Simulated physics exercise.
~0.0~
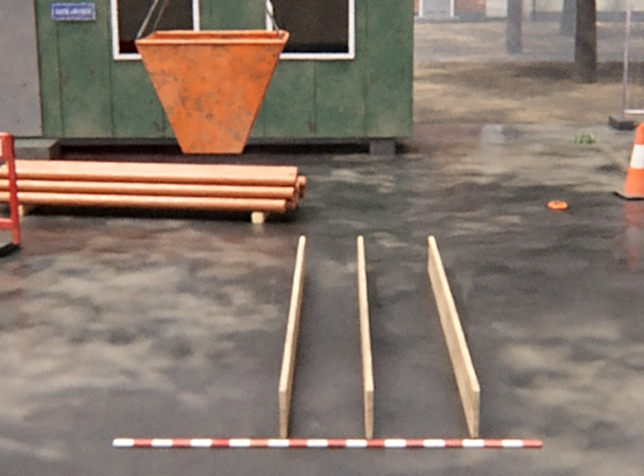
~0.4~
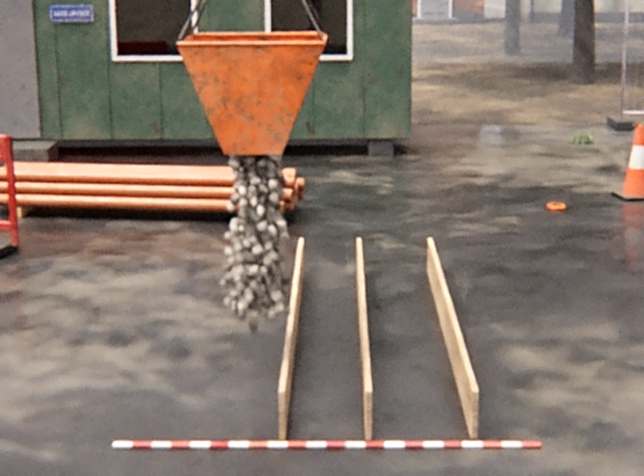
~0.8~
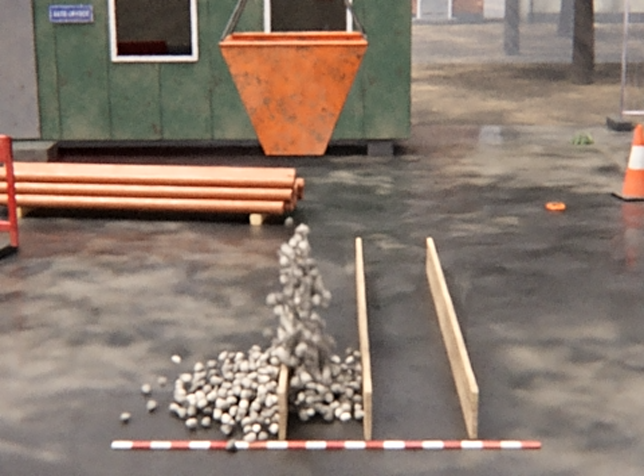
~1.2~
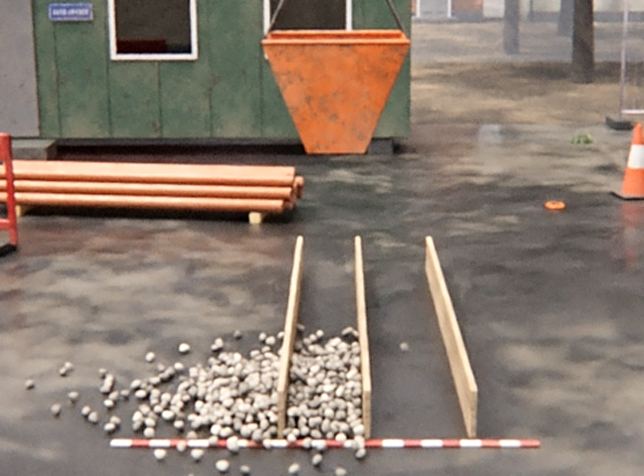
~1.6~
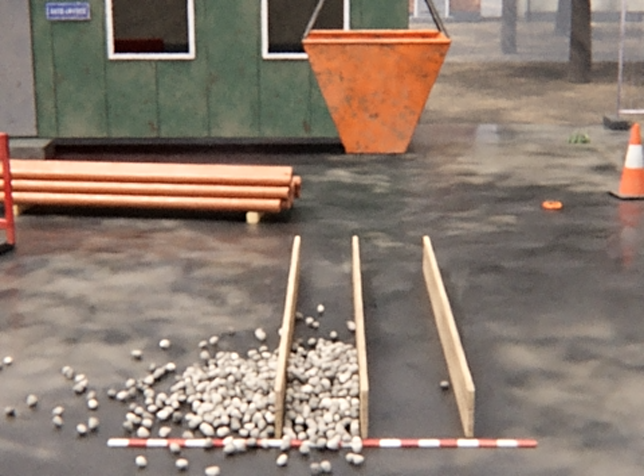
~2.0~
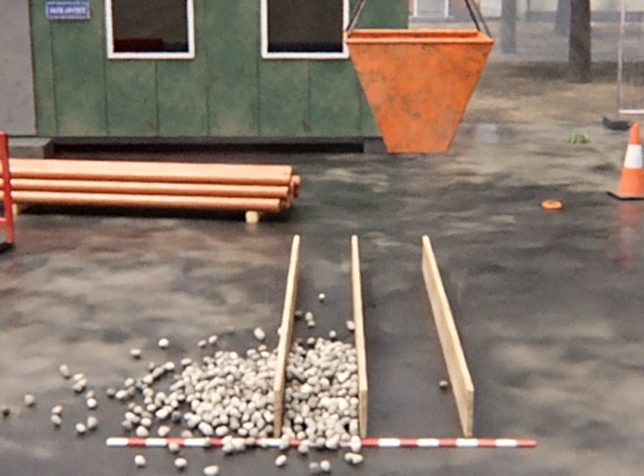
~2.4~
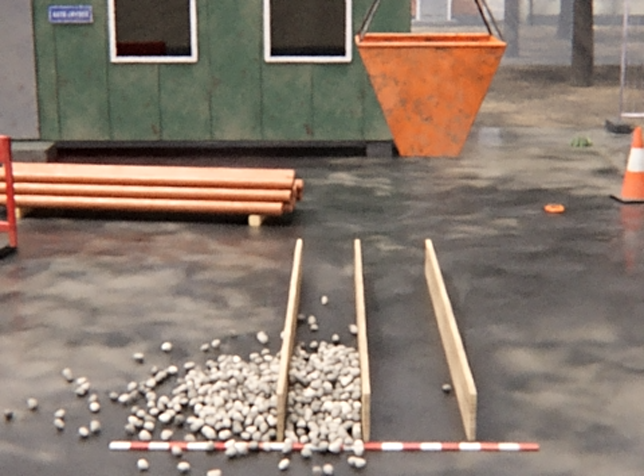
The footage shows an orange crane skip moving right above three upright wooden boards, pouring grey stones that pile up to the left of the boards and in the left bay. The emptied skip continues rightward, and the stones settle, leaving the right bay practically empty.
